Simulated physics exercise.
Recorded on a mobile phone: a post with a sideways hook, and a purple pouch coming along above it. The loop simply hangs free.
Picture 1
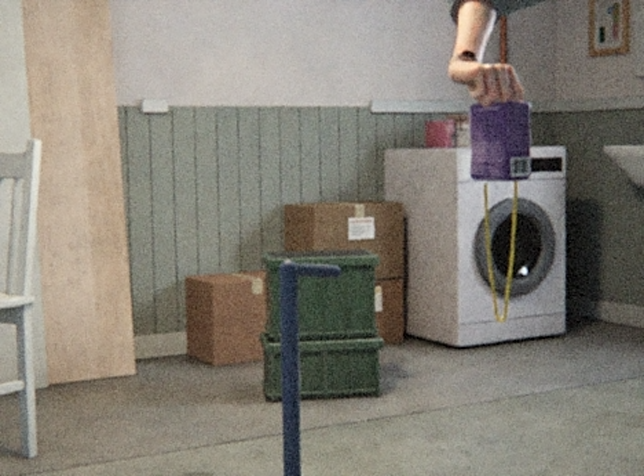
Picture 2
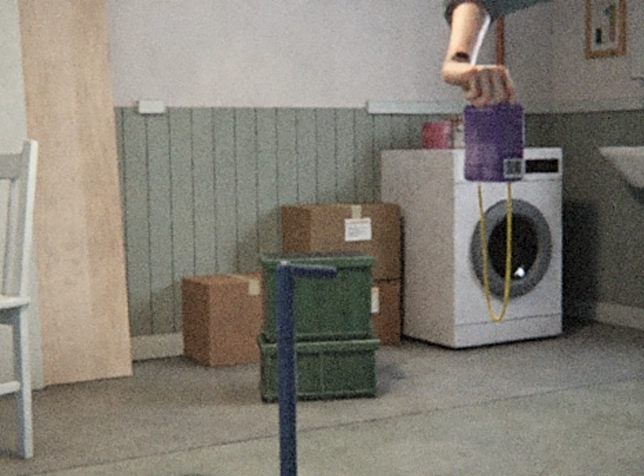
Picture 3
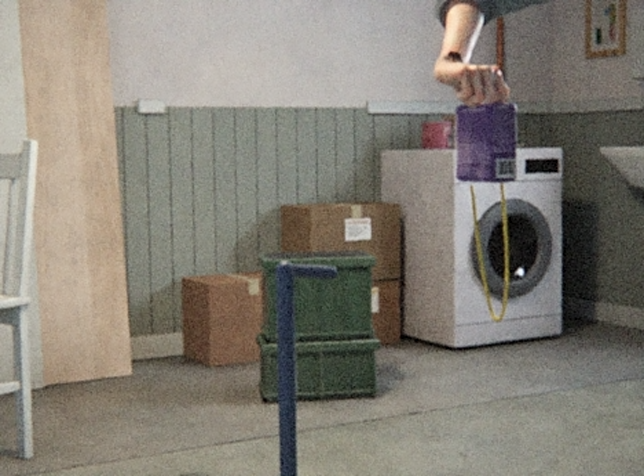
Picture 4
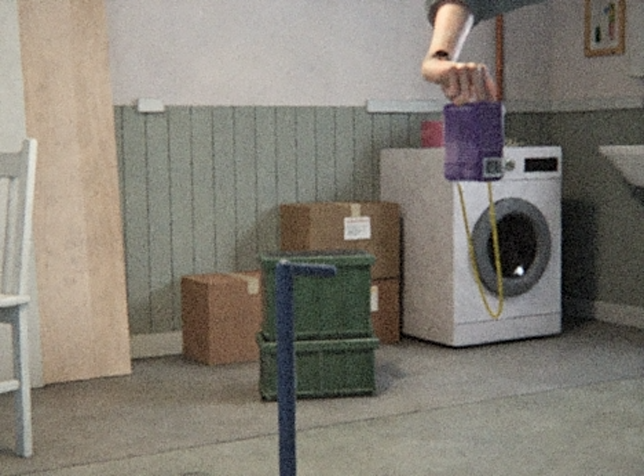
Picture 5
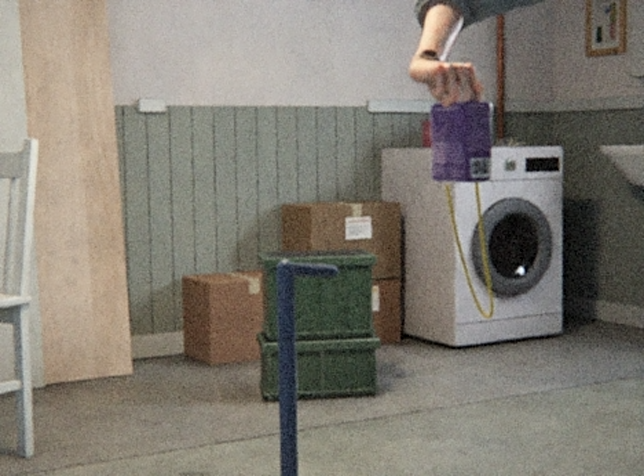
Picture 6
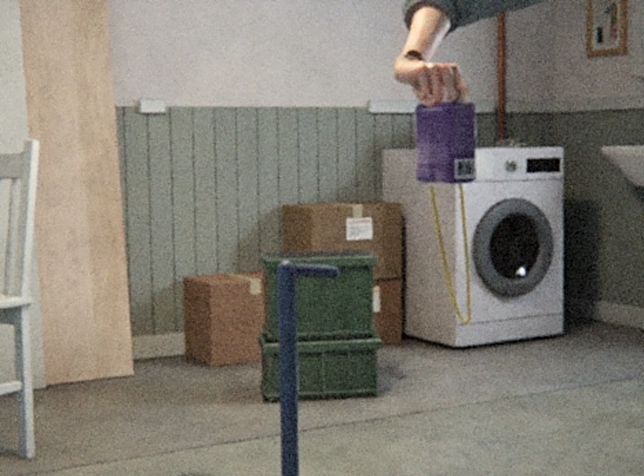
A purple pouch with a hanging yellow loop moves left, held by a hand.
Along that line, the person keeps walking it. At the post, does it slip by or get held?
It gets held.
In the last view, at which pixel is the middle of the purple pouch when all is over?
Once everything settles, look close to pixel (173, 147).
Then, 0.26 s on from there, pouch nearing the post near (409, 143).
Then, 0.86 s on from there, pouch over the post near (319, 145).
Then, 1.44 s on from there, pouch past the post near (223, 146).
In the end, pouch past the post near (173, 147); loop tight round the post, hand stopped. The purple pouch gets caught.
